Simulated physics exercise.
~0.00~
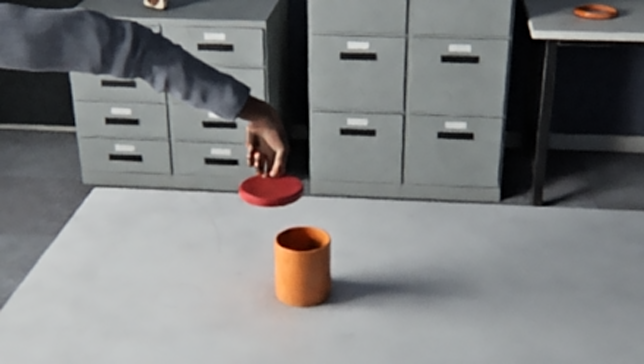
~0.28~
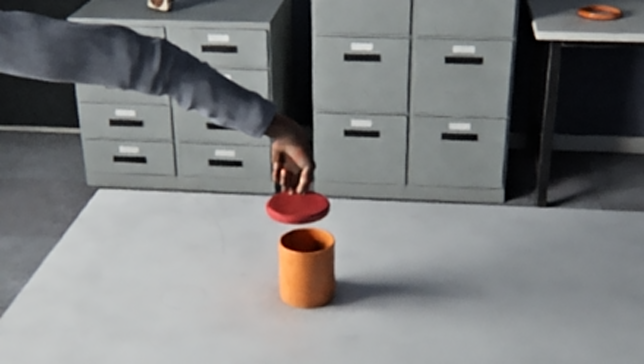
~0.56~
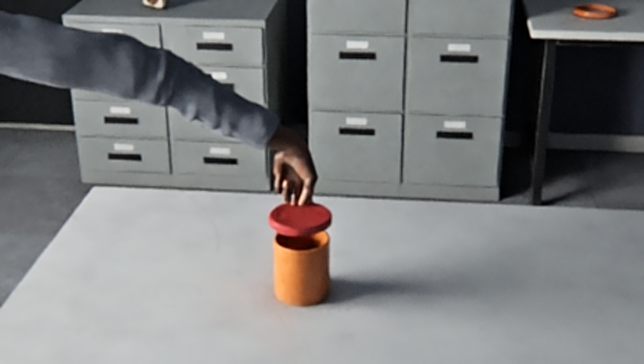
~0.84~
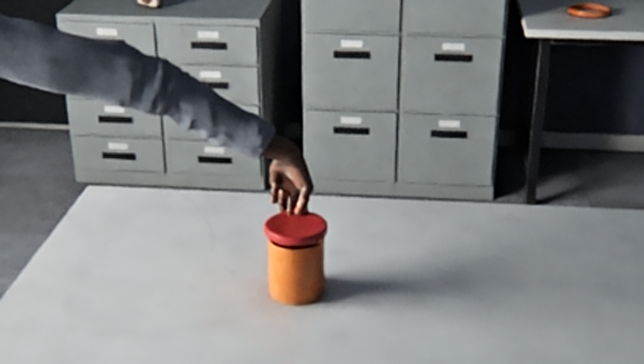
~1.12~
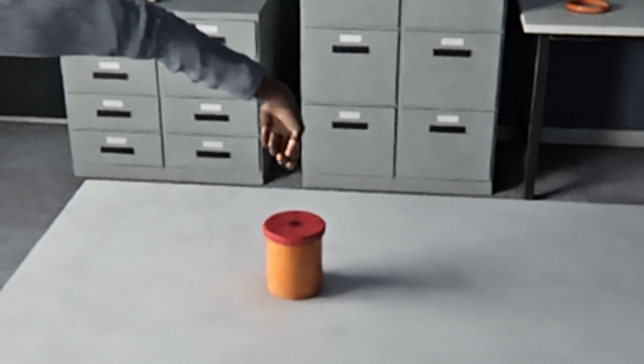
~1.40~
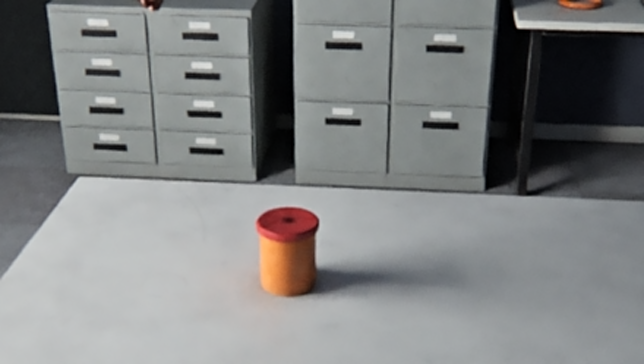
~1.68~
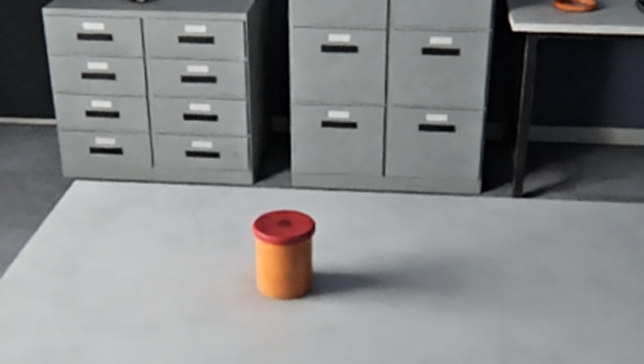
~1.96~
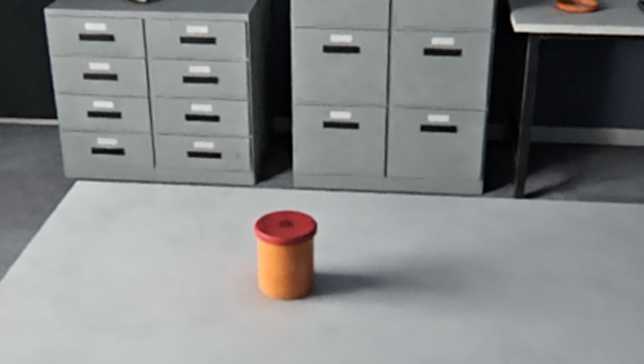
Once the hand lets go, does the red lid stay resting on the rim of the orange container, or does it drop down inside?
The red lid stays resting on the rim and covers the opening of the orange container.
